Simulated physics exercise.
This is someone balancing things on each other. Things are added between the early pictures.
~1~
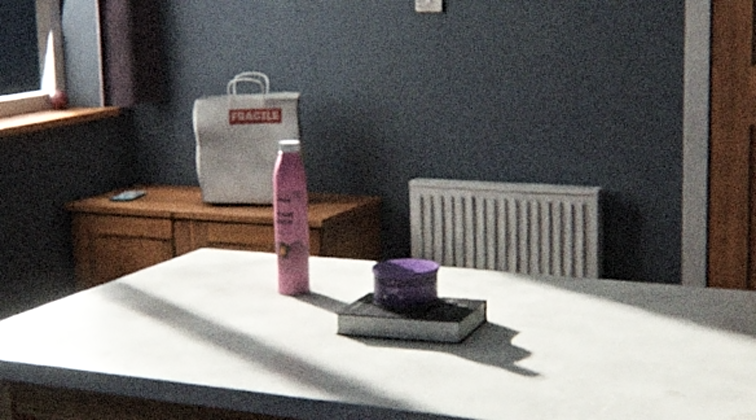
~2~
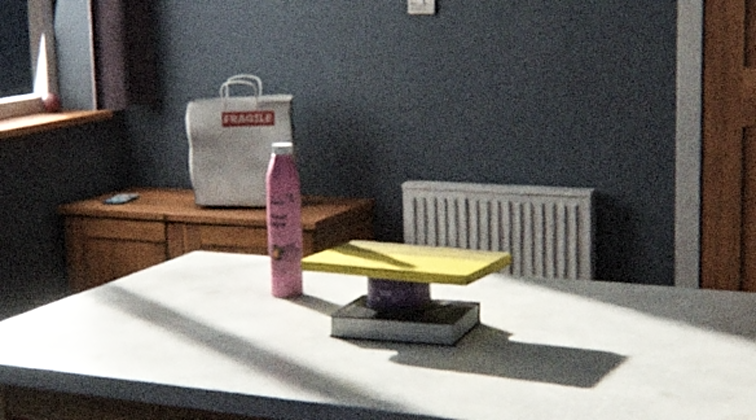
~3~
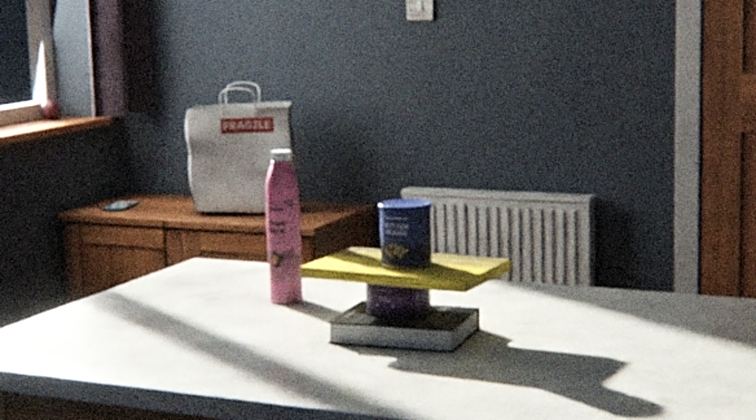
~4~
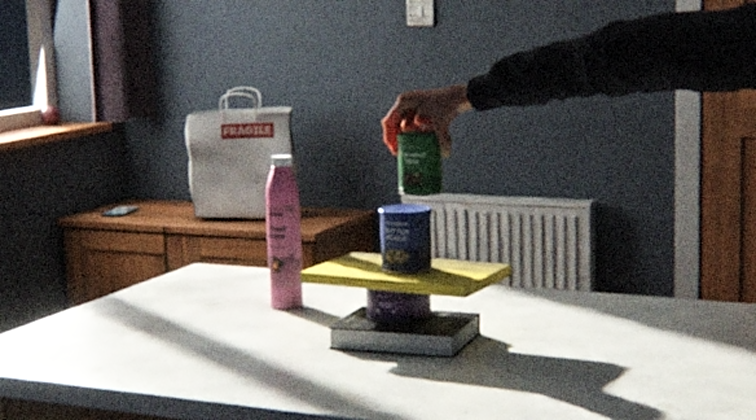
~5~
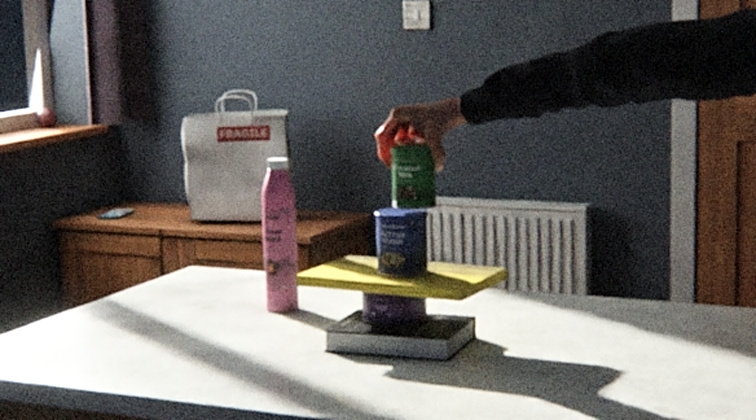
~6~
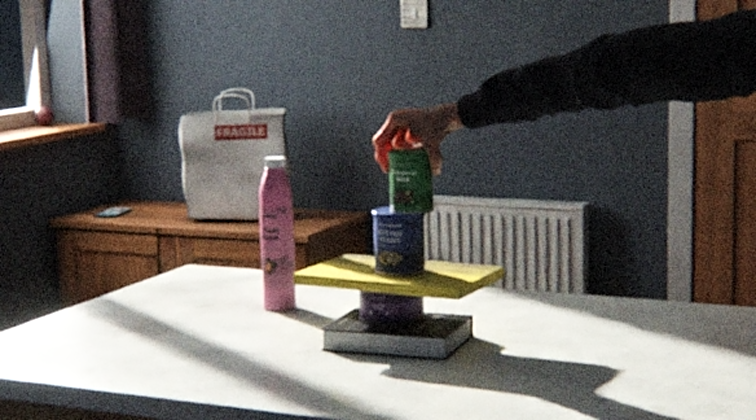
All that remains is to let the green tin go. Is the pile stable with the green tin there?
It stays up.
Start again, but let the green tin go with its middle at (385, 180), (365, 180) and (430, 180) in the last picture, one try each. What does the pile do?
In the first case it stays up; in the second case it loses its balance; in the third case it loses its balance.
Then, 0.20 s later than the last frame, all is still.
Then, 1.20 s later than the last frame, green tin resting near (412, 182).
Then, 1.90 s later than the last frame, green tin resting near (413, 182).
When it is over, all 6 as before. End places, in pixels of the last picture, green tin near (413, 182). The pile holds.
